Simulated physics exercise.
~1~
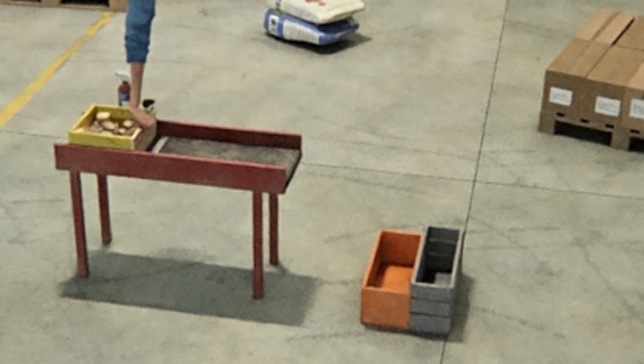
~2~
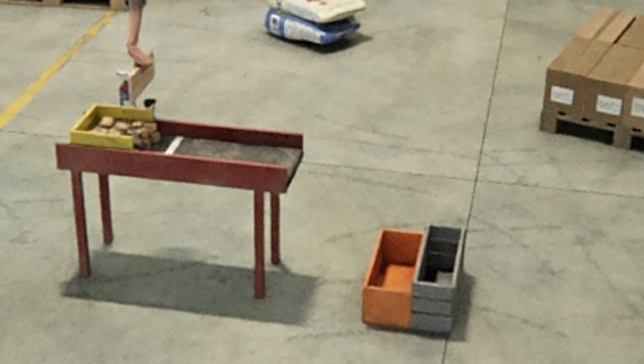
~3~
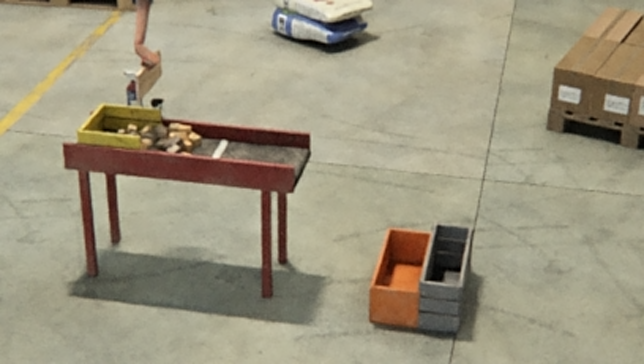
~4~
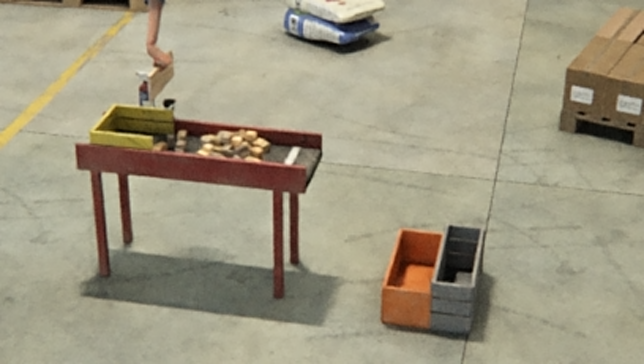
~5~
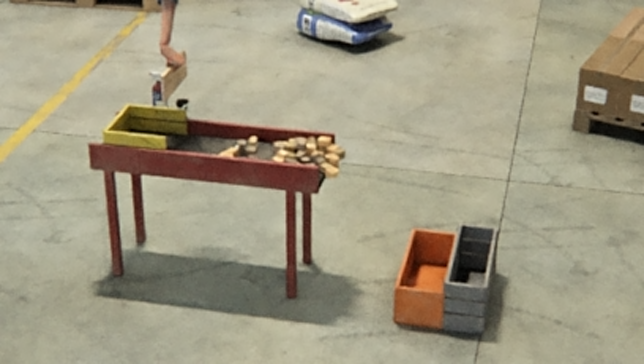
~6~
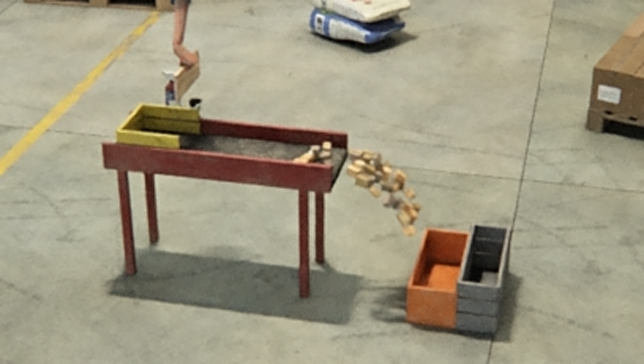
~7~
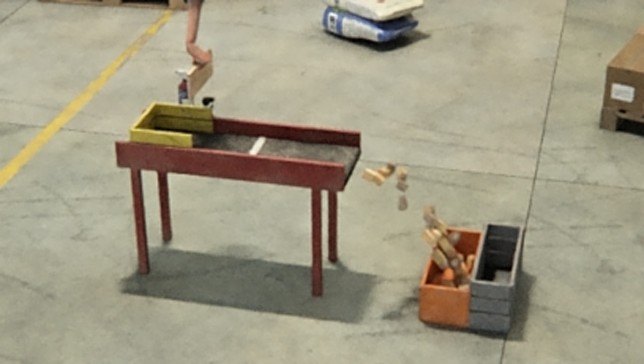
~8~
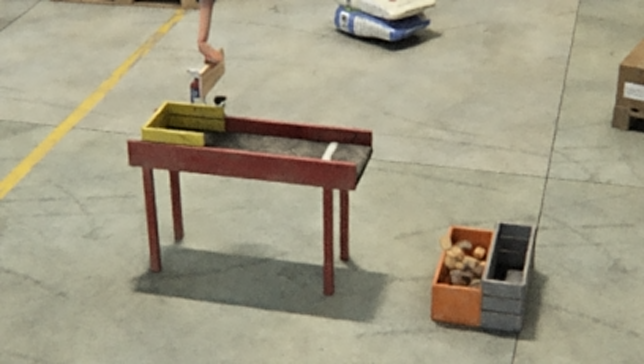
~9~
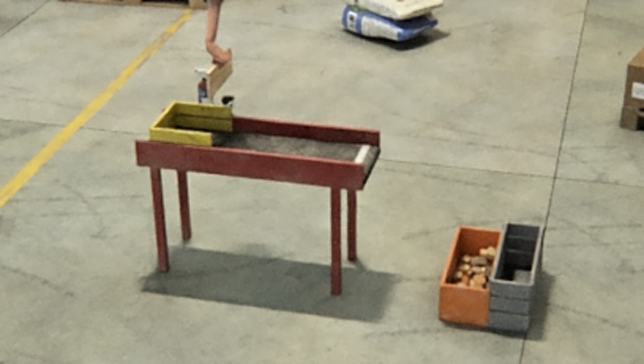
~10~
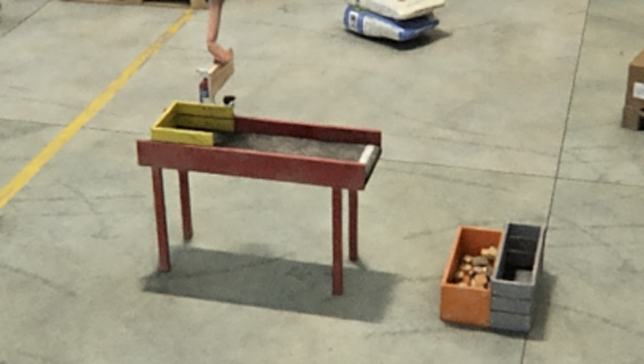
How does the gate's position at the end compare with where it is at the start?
At the start the gate is down at the right side of the yellow pen, closing it off. At the end the hand is holding it raised above the pen and belt.
